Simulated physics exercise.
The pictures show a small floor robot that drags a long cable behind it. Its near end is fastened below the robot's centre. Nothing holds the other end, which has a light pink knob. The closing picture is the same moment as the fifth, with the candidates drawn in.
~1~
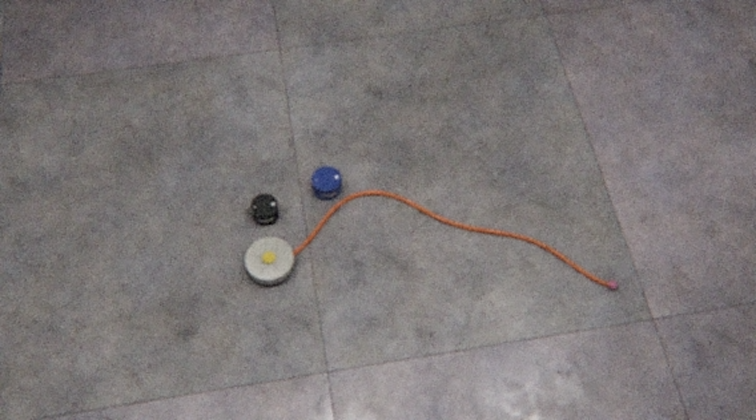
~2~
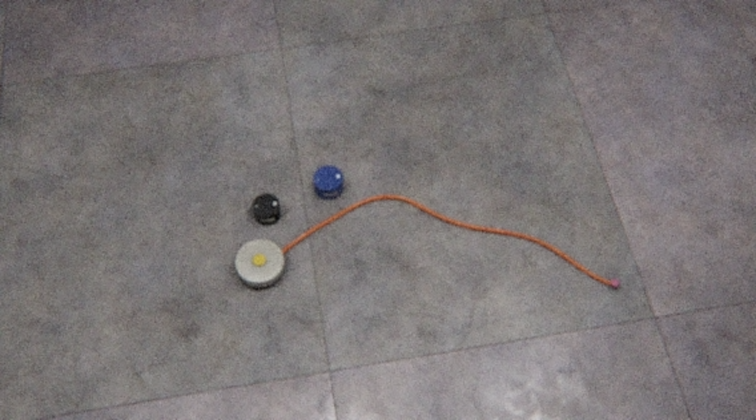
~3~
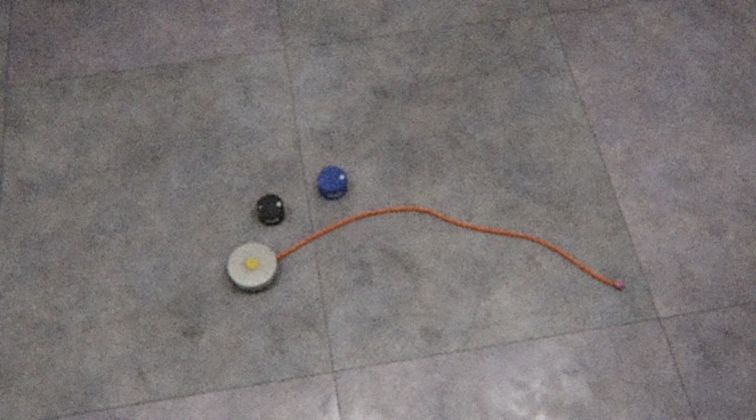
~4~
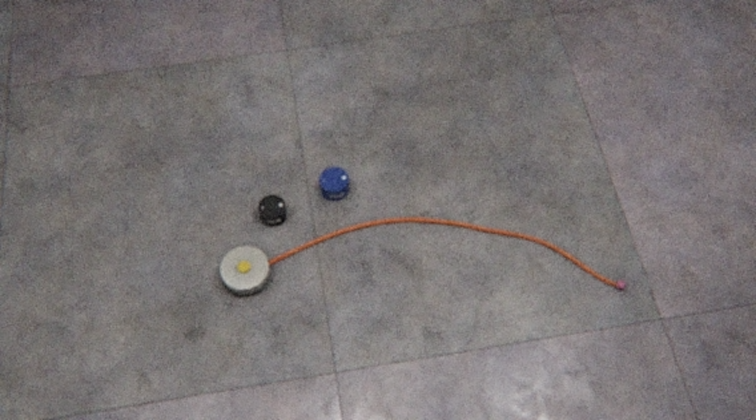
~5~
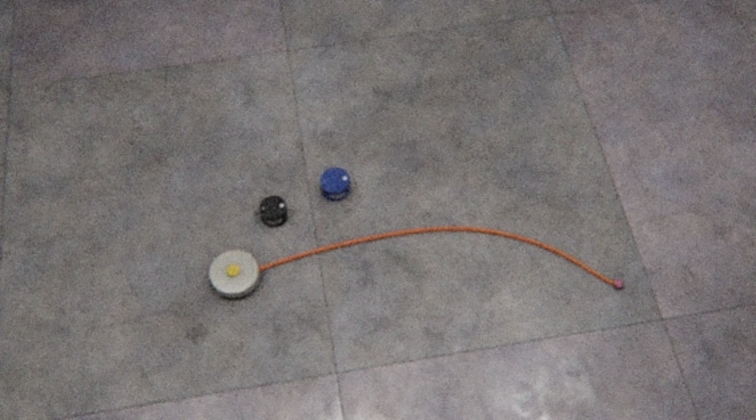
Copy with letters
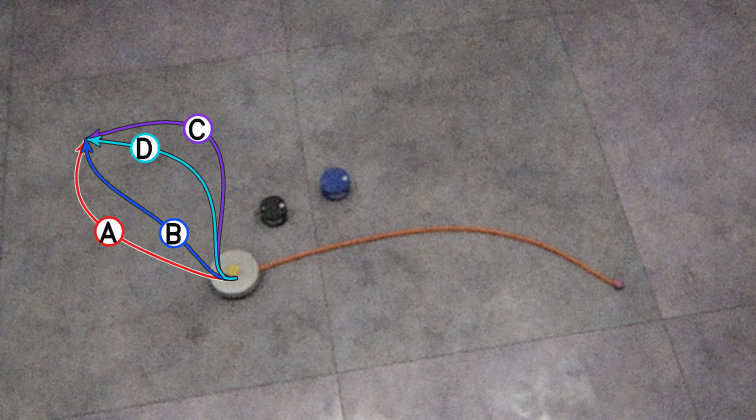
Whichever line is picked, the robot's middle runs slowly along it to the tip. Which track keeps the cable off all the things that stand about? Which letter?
Choose route A.
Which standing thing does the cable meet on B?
The black tub.
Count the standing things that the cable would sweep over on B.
It sweeps one.
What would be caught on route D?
The black tub.
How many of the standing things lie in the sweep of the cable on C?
In all, two.
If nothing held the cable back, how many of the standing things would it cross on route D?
One.
On the marked copy, A from (236, 278) via (113, 234) to (86, 141); B from (236, 278) via (146, 211) to (86, 139); C from (236, 278) via (219, 152) to (88, 139); D from (236, 278) via (197, 175) to (88, 140).
Taking A. A third of the way, robot (142, 247), middle of the cable (346, 257), free end (542, 257).
Two thirds of the way, robot (77, 191), middle of the cable (261, 244), free end (455, 254).
When it is over, robot (84, 135), middle of the cable (232, 229), free end (421, 253); nothing has been touched.
As for the rest, B meets the black tub; C meets the blue tub and black tub; D meets the black tub.
